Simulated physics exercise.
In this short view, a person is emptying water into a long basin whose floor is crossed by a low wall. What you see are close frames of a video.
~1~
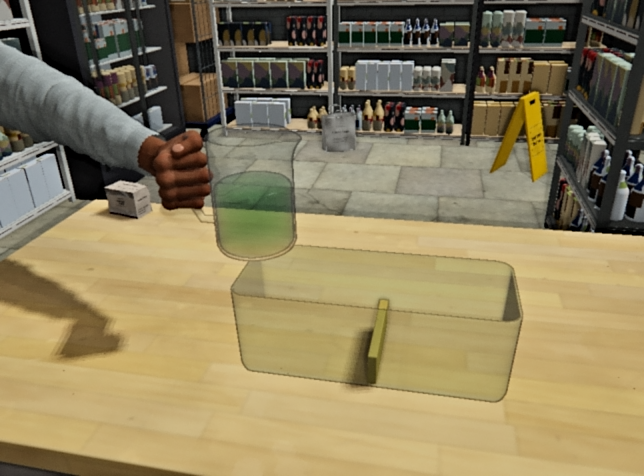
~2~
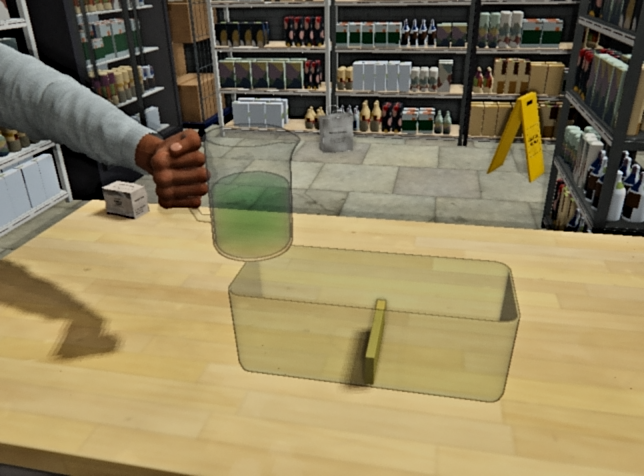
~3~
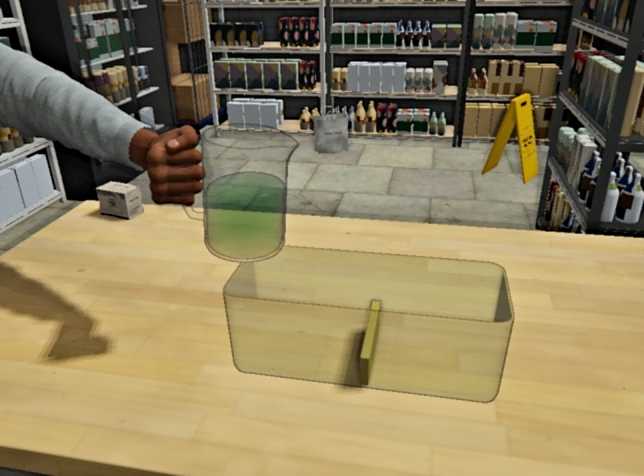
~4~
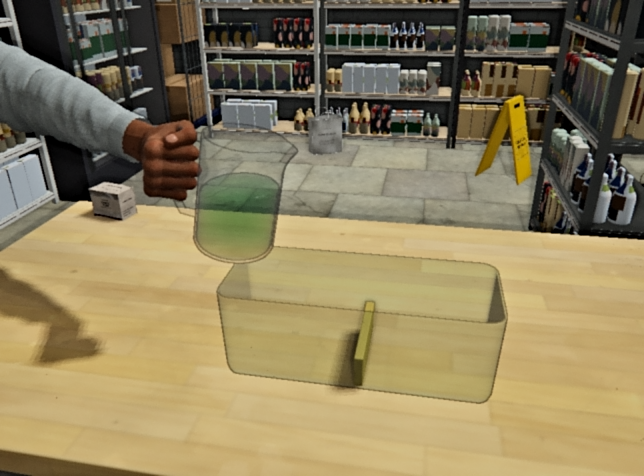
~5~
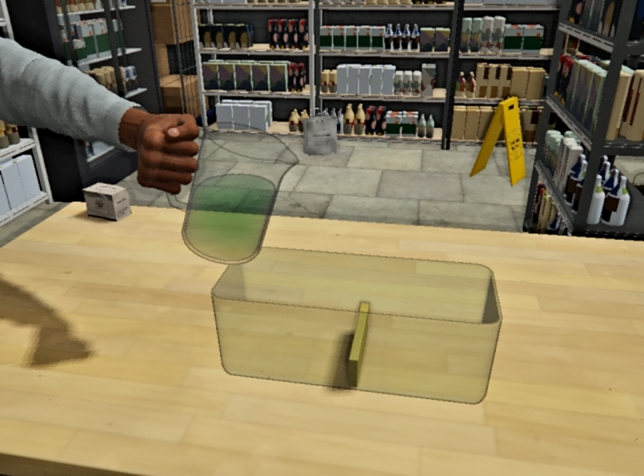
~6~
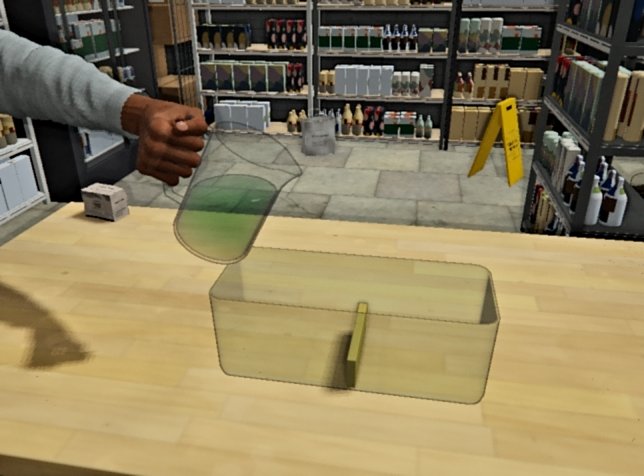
A hand in a grey sleeve reaches in from the left, holding a clear jug of green liquid above a light wooden counter, seen from slightly above in a shop lined with stocked shelves. A long, see-through yellowish basin with a low dividing wall sits to the right, a yellow floor sign beyond. The hand tilts the jug rightward, gradually then further, as the view drifts slightly right.
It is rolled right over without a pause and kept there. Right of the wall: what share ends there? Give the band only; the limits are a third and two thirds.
Less than a third.
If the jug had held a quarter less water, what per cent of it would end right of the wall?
Close to 5 per cent.
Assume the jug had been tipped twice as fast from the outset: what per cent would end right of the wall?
About 15 per cent.
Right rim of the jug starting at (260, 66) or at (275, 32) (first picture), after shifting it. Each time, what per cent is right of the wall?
Try one: 5 %; try two: 30 %.
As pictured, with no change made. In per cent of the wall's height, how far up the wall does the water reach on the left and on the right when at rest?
Roughly 60 left of the wall, roughly 10 right of it.
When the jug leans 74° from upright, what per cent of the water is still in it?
95 %.
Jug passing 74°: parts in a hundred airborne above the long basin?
5 %.
A moment on, the jug is tipped part way and 93 per cent is still to pour, 1 is left of the wall and 0 right of it.
Next, the jug is tipped on its side and 46 per cent is still to pour, 34 is left of the wall and 5 right of it.
Then the jug is tipped right over and 11 per cent is still to pour, 74 is left of the wall and 10 right of it.
Later the jug is tipped right over and 1 per cent is still to pour, 86 is left of the wall and 11 right of it.
In the end 88 per cent lies left of the wall, 12 right of it and 1 outside.
